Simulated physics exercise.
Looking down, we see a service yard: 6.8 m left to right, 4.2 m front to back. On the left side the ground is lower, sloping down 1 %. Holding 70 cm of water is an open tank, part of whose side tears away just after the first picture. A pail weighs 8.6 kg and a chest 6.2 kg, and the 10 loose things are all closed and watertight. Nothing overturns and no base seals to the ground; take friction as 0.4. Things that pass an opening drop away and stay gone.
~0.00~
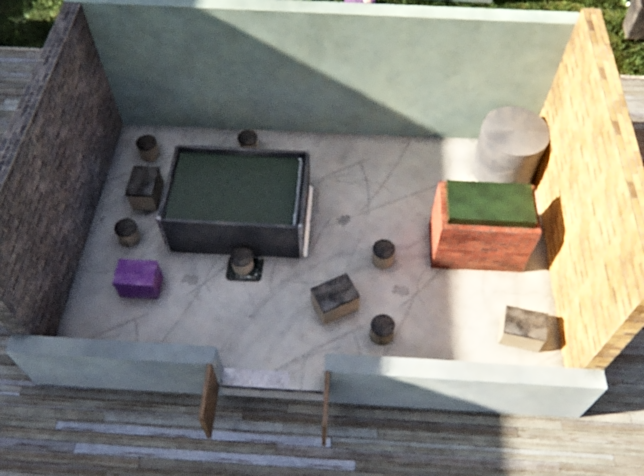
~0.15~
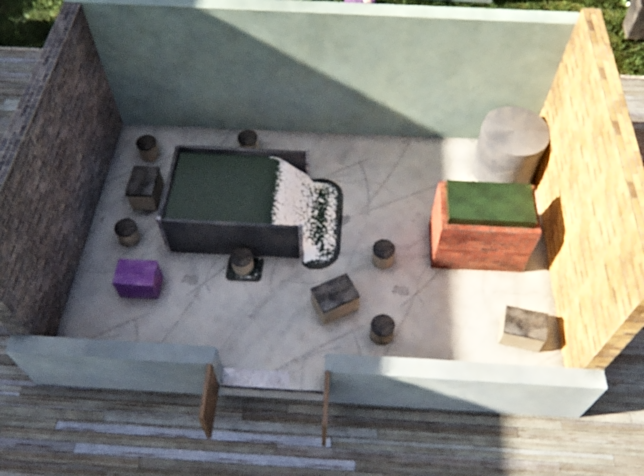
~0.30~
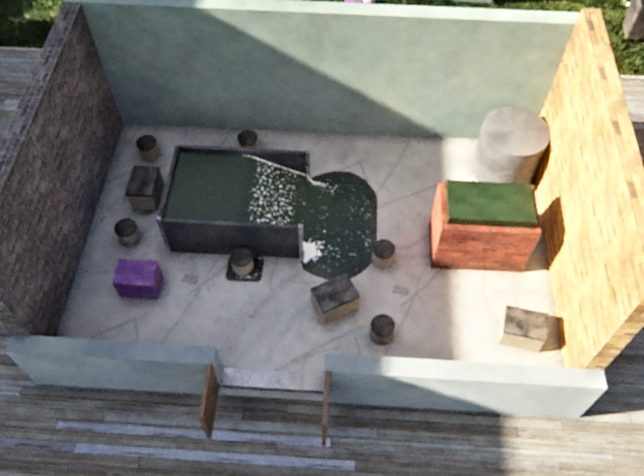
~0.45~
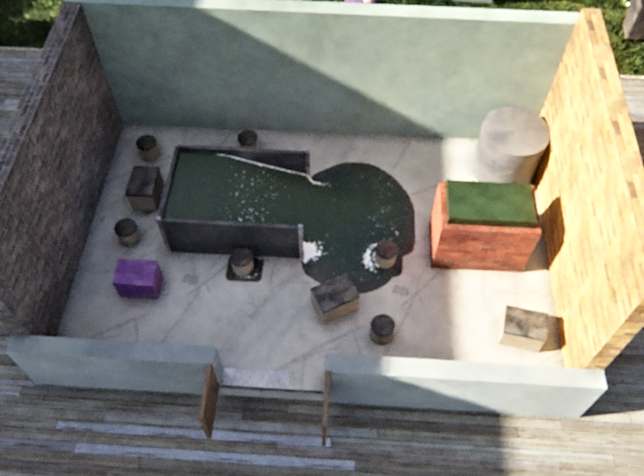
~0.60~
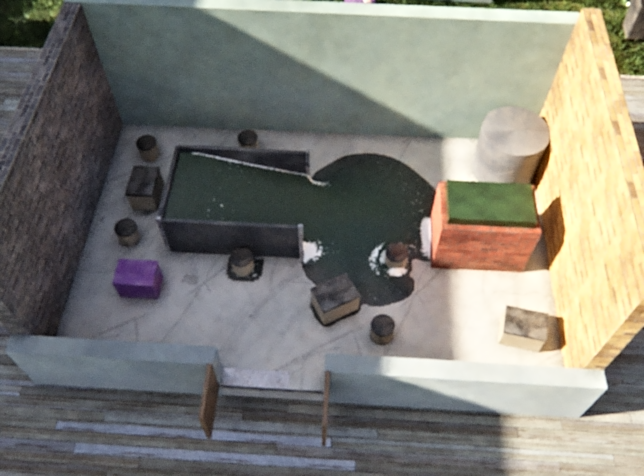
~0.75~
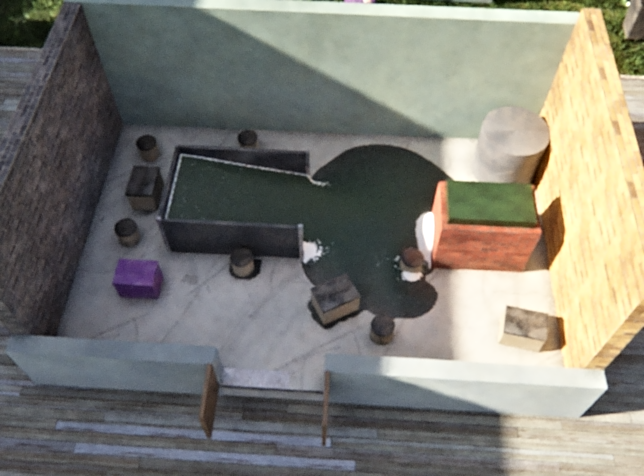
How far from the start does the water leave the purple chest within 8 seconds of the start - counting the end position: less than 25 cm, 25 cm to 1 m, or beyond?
It moves a modest distance.
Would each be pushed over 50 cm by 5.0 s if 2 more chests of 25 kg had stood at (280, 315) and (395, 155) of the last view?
Lab note - ordered: Below threshold / above threshold.
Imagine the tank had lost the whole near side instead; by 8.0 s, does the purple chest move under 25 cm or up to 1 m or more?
In that scenario the purple chest would have been washed far off.
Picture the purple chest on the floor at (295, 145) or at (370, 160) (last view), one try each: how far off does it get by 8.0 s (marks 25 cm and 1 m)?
Swept far; swept far.
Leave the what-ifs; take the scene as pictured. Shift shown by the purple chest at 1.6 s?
Some 0 cm from the start.
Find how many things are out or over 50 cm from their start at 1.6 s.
1.
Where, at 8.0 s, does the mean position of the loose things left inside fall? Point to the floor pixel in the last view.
They average out to somewhere around (168, 249).
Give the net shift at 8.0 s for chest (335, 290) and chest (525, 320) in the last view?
Respectively: 300 cm / 500 cm.
After 1.6 s the purple chest is near (136, 272), 0.0 m from its start, aground; 0 of 10 are out; 0 afloat.
After 3.6 s the purple chest is near (136, 272), 0.0 m from its start, aground; 0 of 10 are out; 2 afloat.
After 5.6 s the purple chest is near (136, 272), 0.0 m from its start, aground; 0 of 10 are out; 2 afloat.
After 8.0 s the purple chest is near (103, 243), 0.7 m from its start, afloat; 0 of 10 are out; 5 afloat.
